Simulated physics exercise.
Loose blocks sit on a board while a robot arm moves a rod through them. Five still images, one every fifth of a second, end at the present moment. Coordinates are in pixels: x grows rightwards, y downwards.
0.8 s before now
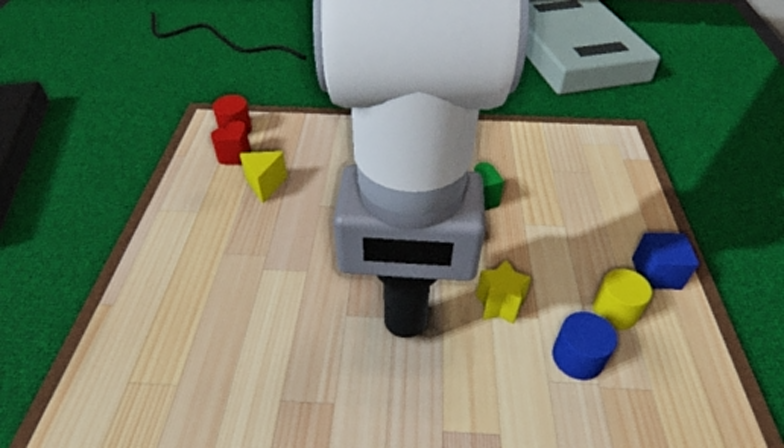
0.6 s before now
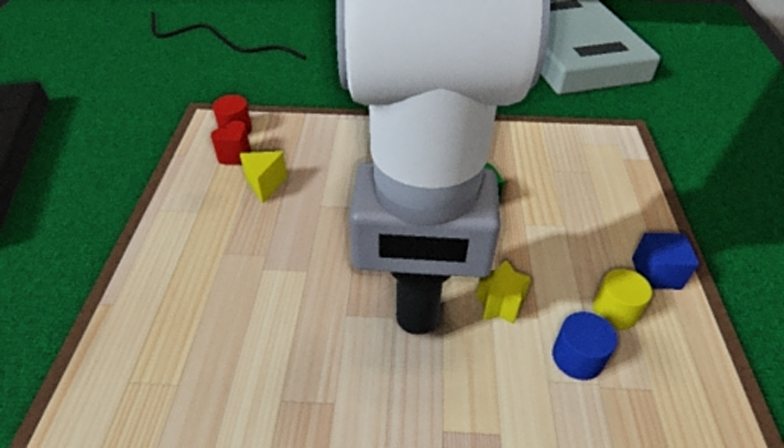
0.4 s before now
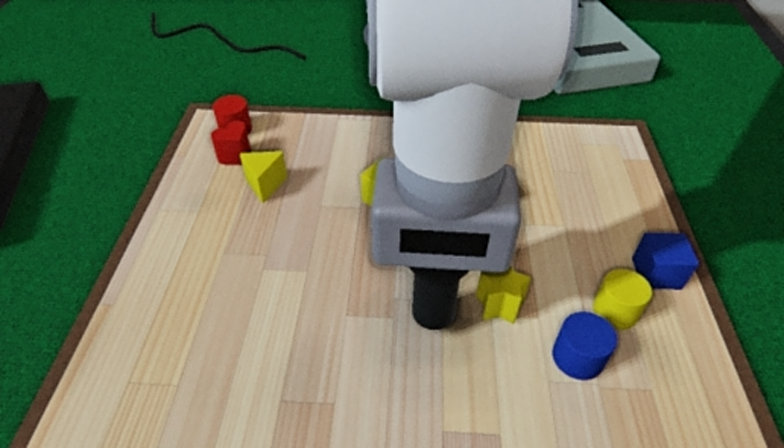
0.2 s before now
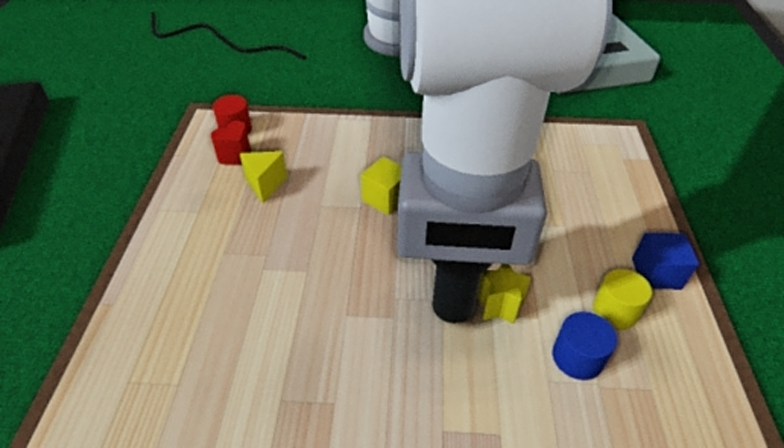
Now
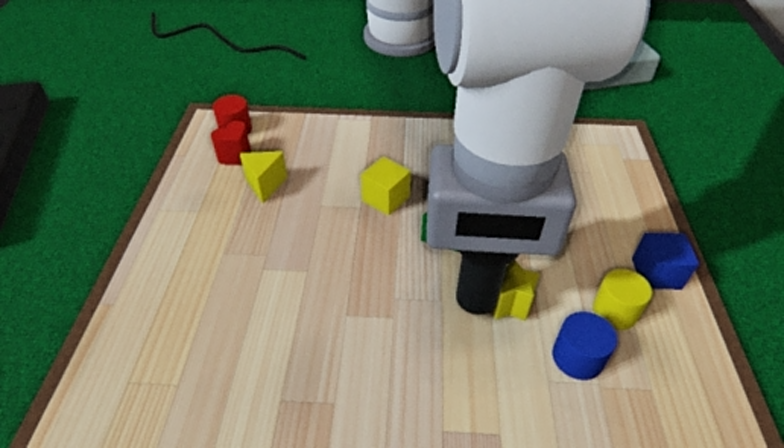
To begin with, a robot arm holds a dark rod over a wooden board, left of a yellow star block, with red, yellow and blue blocks scattered around. The arm moves steadily right, uncovering a yellow block behind it, until the rod meets the star and nudges it slightly to the right.
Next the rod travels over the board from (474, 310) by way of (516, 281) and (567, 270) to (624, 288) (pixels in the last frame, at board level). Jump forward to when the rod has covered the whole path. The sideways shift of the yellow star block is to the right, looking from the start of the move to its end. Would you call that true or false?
My answer: True.
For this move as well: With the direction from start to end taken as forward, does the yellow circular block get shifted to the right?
Yes
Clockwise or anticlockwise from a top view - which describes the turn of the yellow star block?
Viewed from above: Clockwise.
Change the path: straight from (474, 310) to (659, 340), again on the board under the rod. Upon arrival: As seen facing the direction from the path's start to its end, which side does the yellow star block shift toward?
Off to the left side.
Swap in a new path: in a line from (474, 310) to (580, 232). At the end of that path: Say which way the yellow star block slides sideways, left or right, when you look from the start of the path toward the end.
Displaced right.
What follows on the original path. One third of the way, rod at (520, 269); yellow star block at (561, 259), turned 20° clockwise.
Two thirds of the way, rod at (573, 258); yellow star block at (616, 257), turned 45° clockwise; yellow circular block at (639, 292).
At the end, rod at (630, 276); green triangular block not moved; yellow star block at (677, 275), turned 35° clockwise; yellow circular block at (665, 307); blue square at (700, 250), turned 40° anticlockwise.
